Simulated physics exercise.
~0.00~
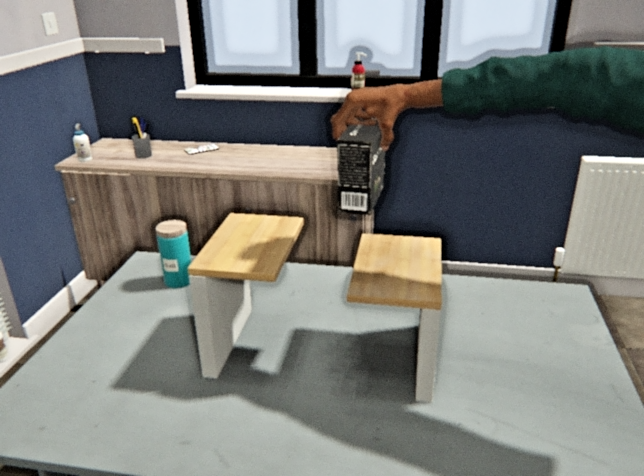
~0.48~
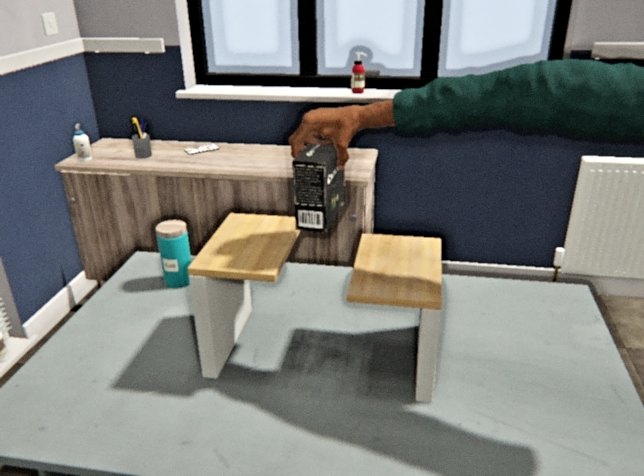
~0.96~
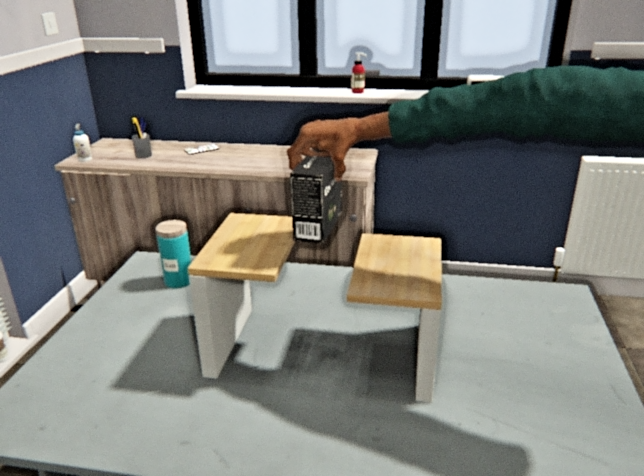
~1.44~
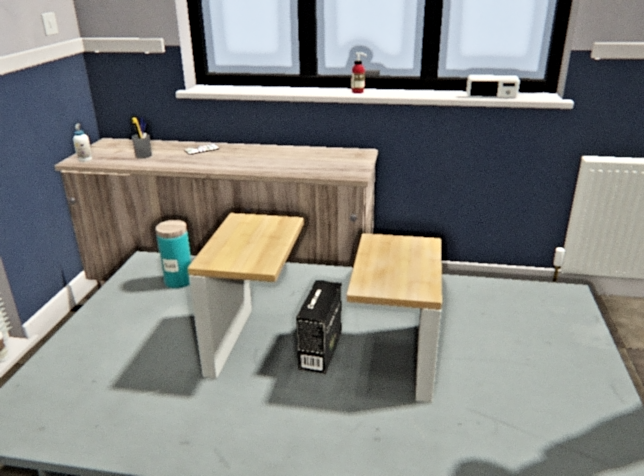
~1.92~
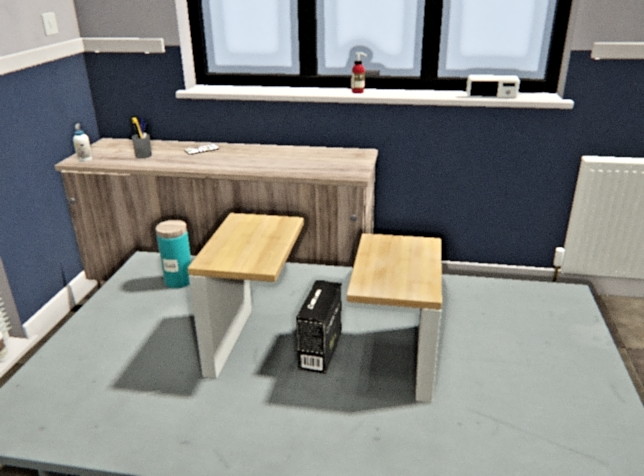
On a table, a hand lowers a black packet between two raised boards, leaving it upright below.
